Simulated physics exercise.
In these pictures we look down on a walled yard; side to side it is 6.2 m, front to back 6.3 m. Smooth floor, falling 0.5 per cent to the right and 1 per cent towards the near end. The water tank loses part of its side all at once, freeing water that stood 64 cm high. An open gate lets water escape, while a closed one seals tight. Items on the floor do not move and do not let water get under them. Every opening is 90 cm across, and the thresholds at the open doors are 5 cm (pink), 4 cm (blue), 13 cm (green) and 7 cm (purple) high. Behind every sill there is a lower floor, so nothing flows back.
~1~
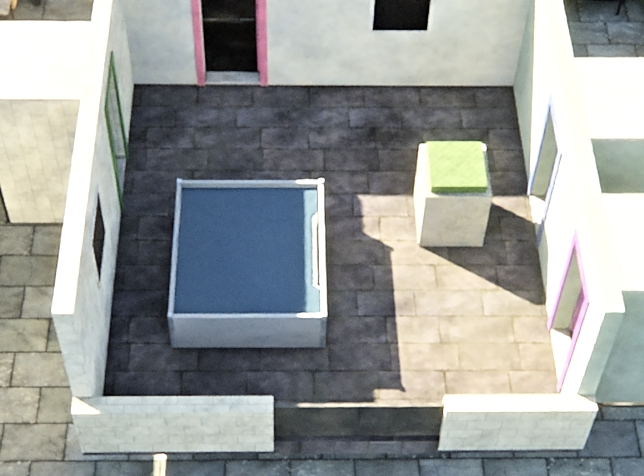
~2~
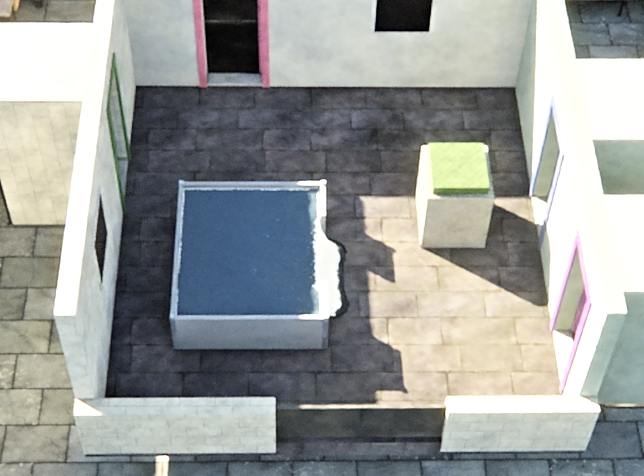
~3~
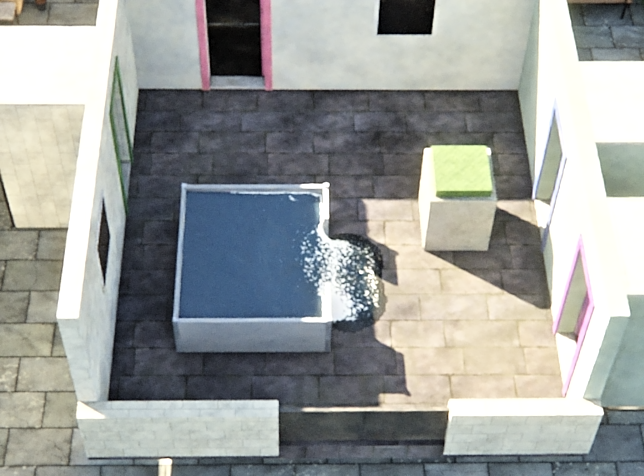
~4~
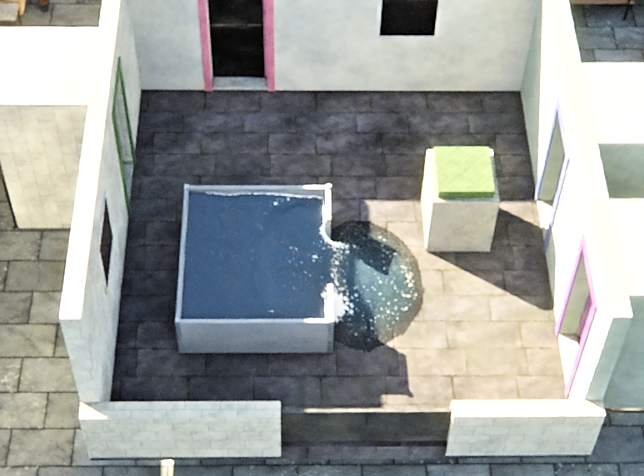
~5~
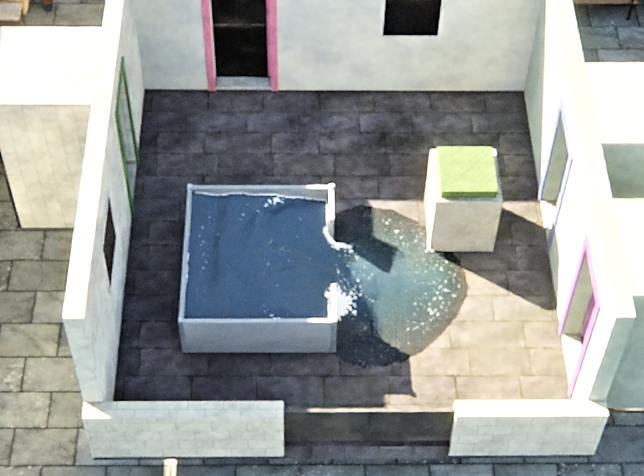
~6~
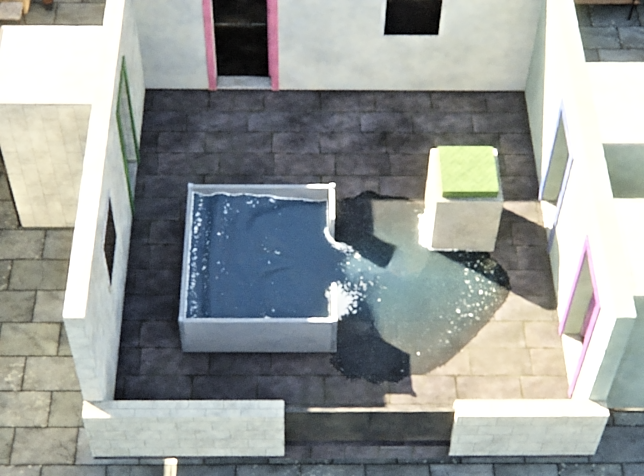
Walled yard with a water tank bursting open on its right side, water spreading across paving past a green-topped white block.
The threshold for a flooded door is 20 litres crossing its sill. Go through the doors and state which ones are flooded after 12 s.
In order: At the pink door I expect the water to hold within the limit; at the blue door I expect the water to rise above the limit; at the green door I expect the water to hold within the limit; at the purple door I expect the water to rise above the limit.
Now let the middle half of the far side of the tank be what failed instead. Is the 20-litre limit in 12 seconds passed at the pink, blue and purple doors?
So pink ends up past the limit, blue past the limit, purple short of it.
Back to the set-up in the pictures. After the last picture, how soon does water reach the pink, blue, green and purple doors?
So pink at 2.8 s, blue at 0.6 s, green at 5.5 s, and purple at 0.5 s.
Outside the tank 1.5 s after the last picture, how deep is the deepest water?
Depth max: Approx. 39 cm.
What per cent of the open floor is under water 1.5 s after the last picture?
Some 45 per cent of it.
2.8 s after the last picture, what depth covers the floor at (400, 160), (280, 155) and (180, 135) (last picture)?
In that order: 3, 1 and 0 cm.
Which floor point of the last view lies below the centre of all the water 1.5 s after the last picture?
Around (353, 284) in the last picture.
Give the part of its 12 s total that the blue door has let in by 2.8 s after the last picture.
Fraction in by then: Around 35 per cent.
Then, 0.7 s after the last picture water covers 30 % of the floor and is deepest (40 cm) near (547, 267); pink door not reached, blue door 6 cm at the sill, 1 L in, green door not reached, purple door 8 cm at the sill, 1 L in.
Then, 1.5 s after the last picture water covers 45 % of the floor and is deepest (39 cm) near (570, 418); pink door not reached, blue door 10 cm at the sill, 15 L in, green door not reached, purple door 20 cm at the sill, 50 L in.
Then, 2.8 s after the last picture water covers 55 % of the floor and is deepest (27 cm) near (572, 430); pink door 2 cm at the sill, 0 L in, blue door 9 cm at the sill, 41 L in, green door not reached, purple door 19 cm at the sill, 131 L in.
Then, 6.3 s after the last picture water covers 90 % of the floor and is deepest (16 cm) near (572, 430); pink door 3 cm at the sill, 0 L in, blue door 7 cm at the sill, 83 L in, green door 2 cm at the sill, 0 L in, purple door 13 cm at the sill, 253 L in.
Then, 11.3 s after the last picture water covers 100 % of the floor and is deepest (12 cm) near (123, 317); pink door 4 cm at the sill, 0 L in, blue door 6 cm at the sill, 116 L in, green door 9 cm at the sill, 0 L in, purple door 9 cm at the sill, 299 L in.
